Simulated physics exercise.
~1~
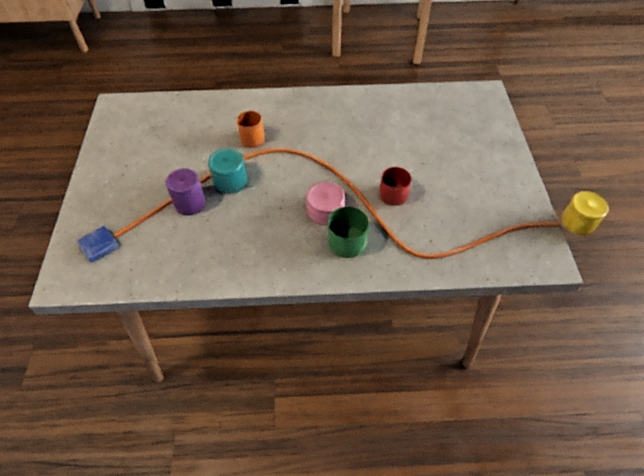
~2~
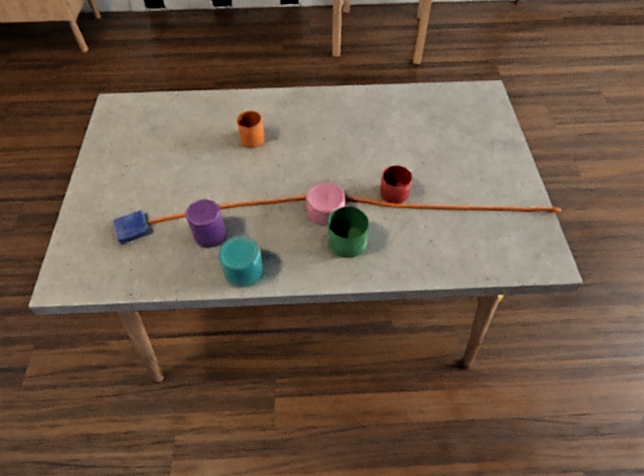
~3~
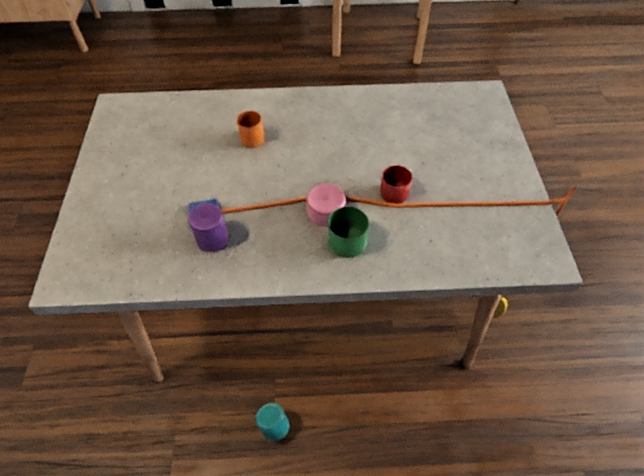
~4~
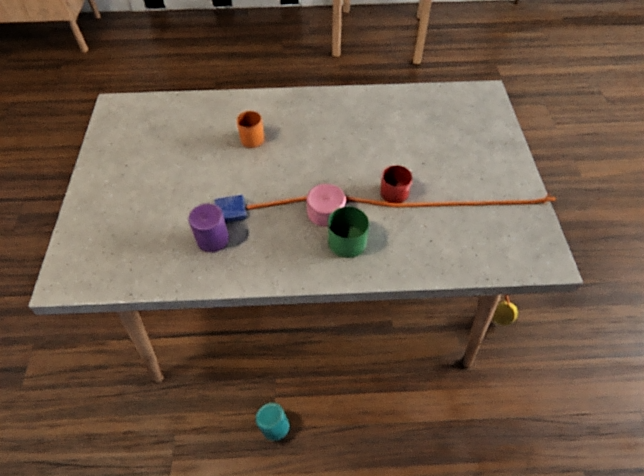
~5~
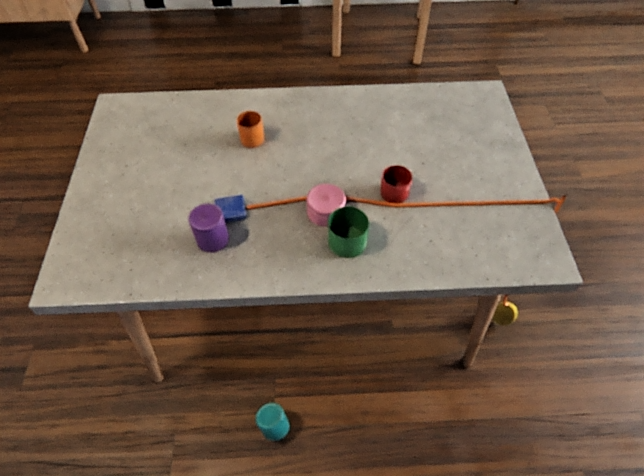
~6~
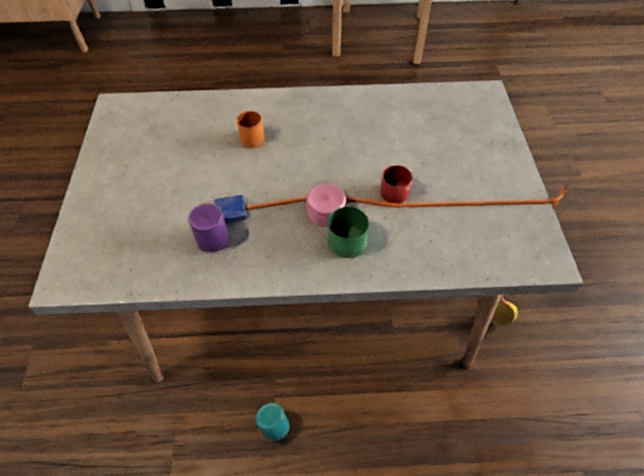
The clip shows a yellow speaker dropping off a table's right edge, its orange cable pulling taut and dragging a blue phone rightward; the purple tub shifts and the teal tub falls to the floor, while the phone ends at rest beside the purple tub, the speaker hanging below.
